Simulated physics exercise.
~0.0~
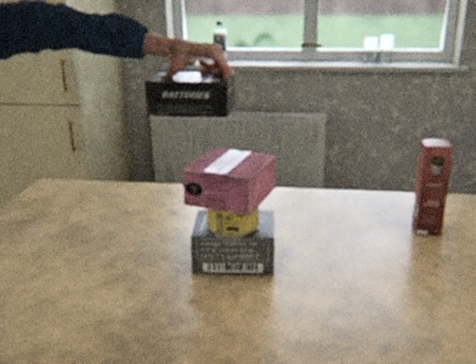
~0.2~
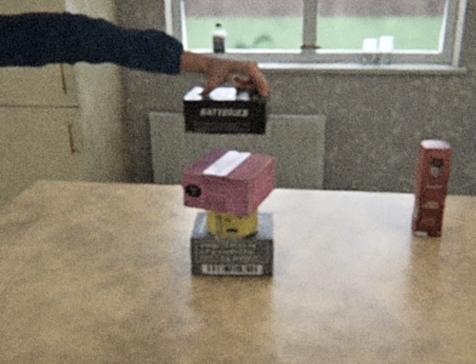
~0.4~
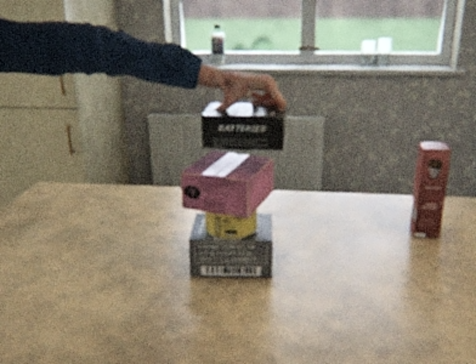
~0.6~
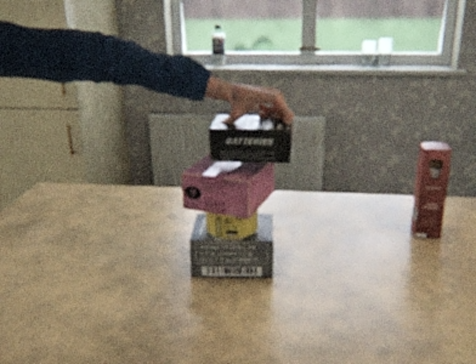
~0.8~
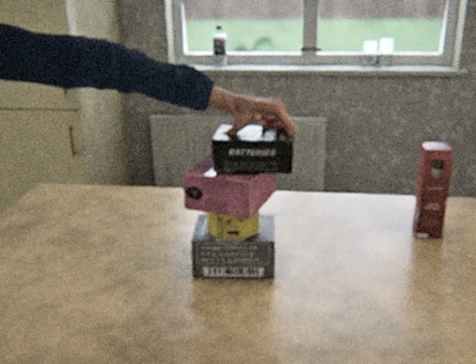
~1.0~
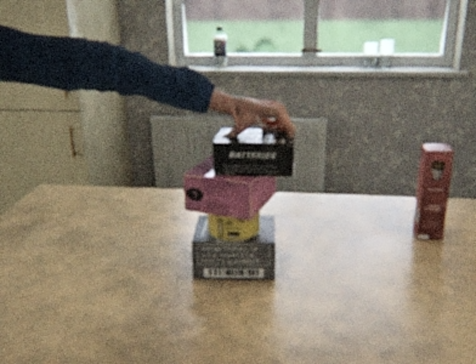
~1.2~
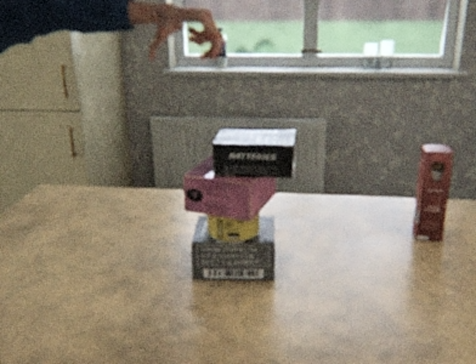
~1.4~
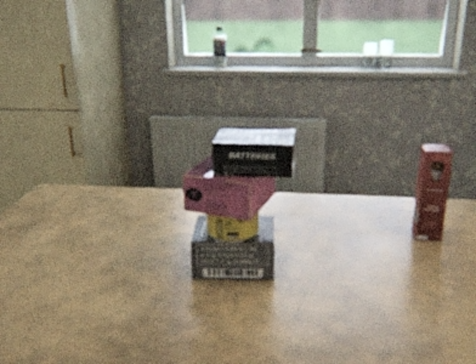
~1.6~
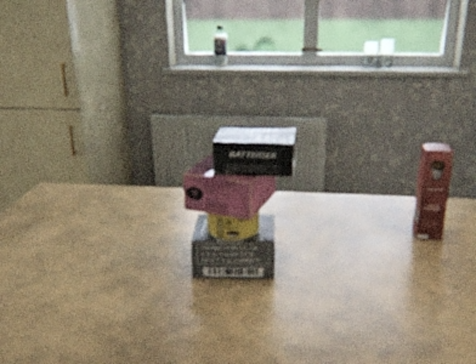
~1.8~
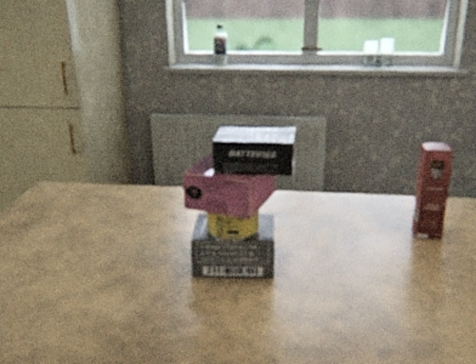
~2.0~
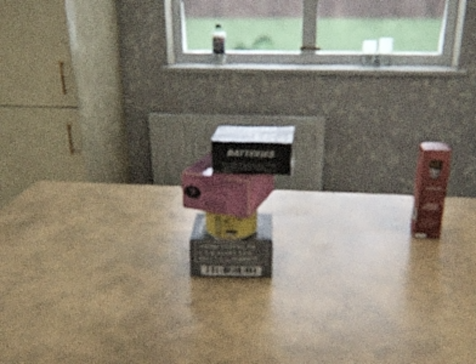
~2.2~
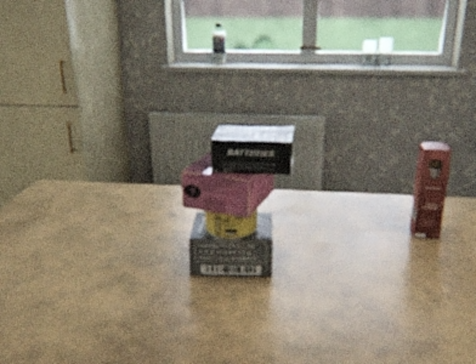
A hand lowers a black box onto a small stack, lets go, and the stack stands.
